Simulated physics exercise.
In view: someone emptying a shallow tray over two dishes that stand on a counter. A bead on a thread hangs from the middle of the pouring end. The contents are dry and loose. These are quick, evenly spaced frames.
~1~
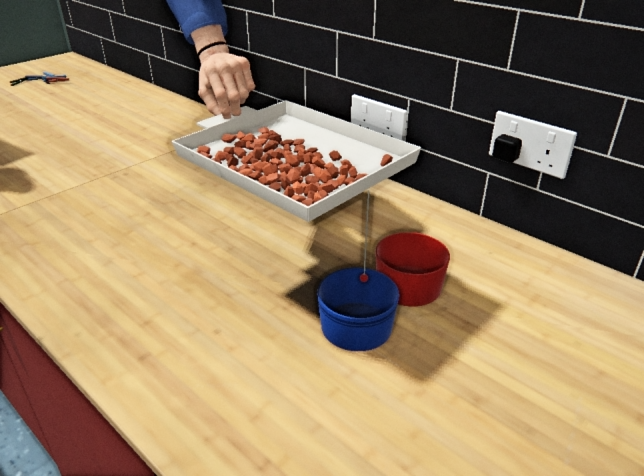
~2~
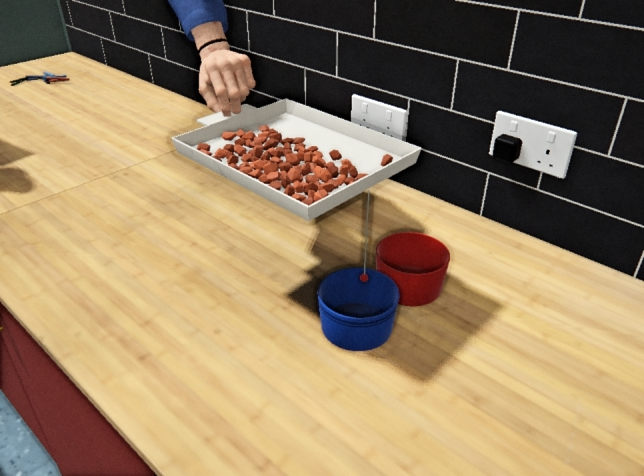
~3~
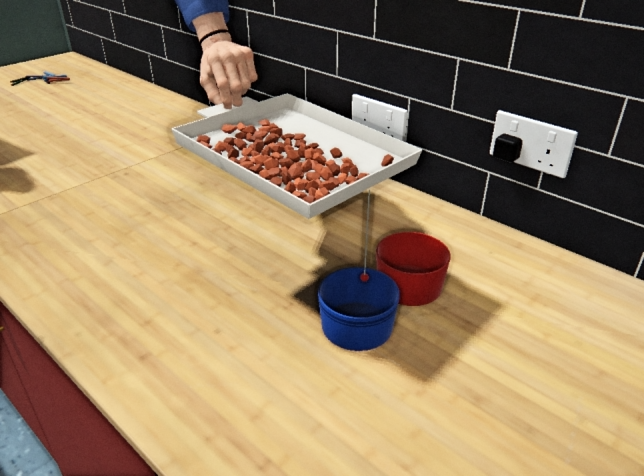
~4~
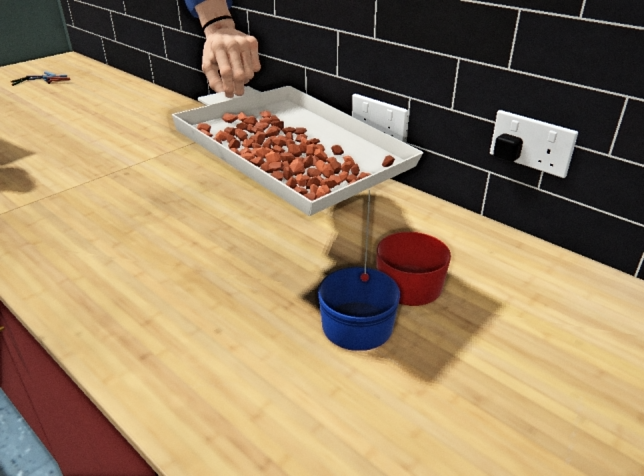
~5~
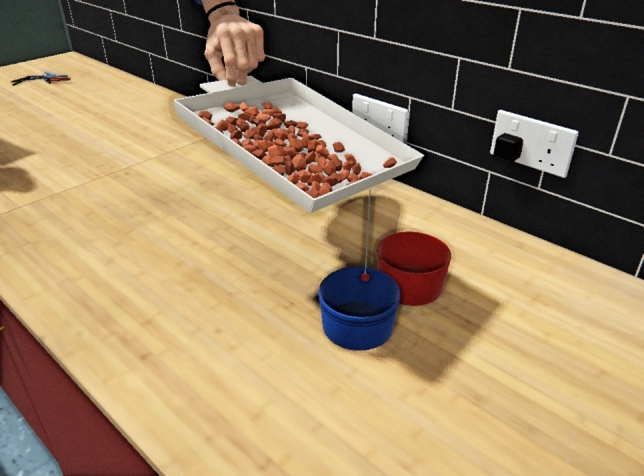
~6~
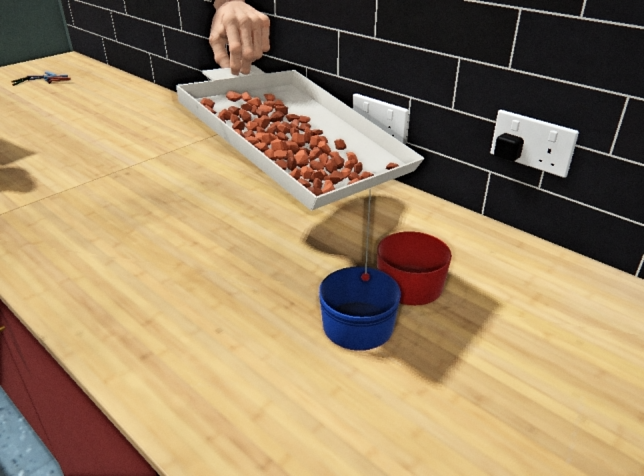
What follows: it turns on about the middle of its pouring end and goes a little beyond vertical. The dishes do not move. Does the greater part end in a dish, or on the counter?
Caught overall: Over half.
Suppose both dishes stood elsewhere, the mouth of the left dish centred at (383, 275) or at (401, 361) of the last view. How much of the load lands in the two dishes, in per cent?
First some 50, then 10 per cent.
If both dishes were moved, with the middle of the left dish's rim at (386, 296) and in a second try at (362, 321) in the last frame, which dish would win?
One: The right dish. Two: The dish on the right.
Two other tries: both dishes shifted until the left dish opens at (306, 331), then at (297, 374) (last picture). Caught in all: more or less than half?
The first try: The smaller part. The second: Under half.
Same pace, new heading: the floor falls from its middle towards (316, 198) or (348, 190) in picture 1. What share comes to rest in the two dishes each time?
The first gives 10 %, the second 10 %.
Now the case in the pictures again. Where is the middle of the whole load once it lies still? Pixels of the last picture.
Near (413, 289).
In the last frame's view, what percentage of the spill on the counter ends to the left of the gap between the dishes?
Close to 0 per cent.
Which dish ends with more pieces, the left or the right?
That is the right-hand dish.
Soon after the last picture, tray tipped steeply; nearly all on the tray; a stray few in the air.
A little later, tray tipped past a quarter turn; about a quarter on the tray; a stray few in the left dish; about a quarter in the right dish; about a quarter outside both; about a quarter in the air.
Later still, tray tipped past a quarter turn; a stray few in the left dish; about two thirds in the right dish; about a third outside both.
At rest, tray tipped past a quarter turn; a stray few in the left dish; about two thirds in the right dish; about a third outside both.
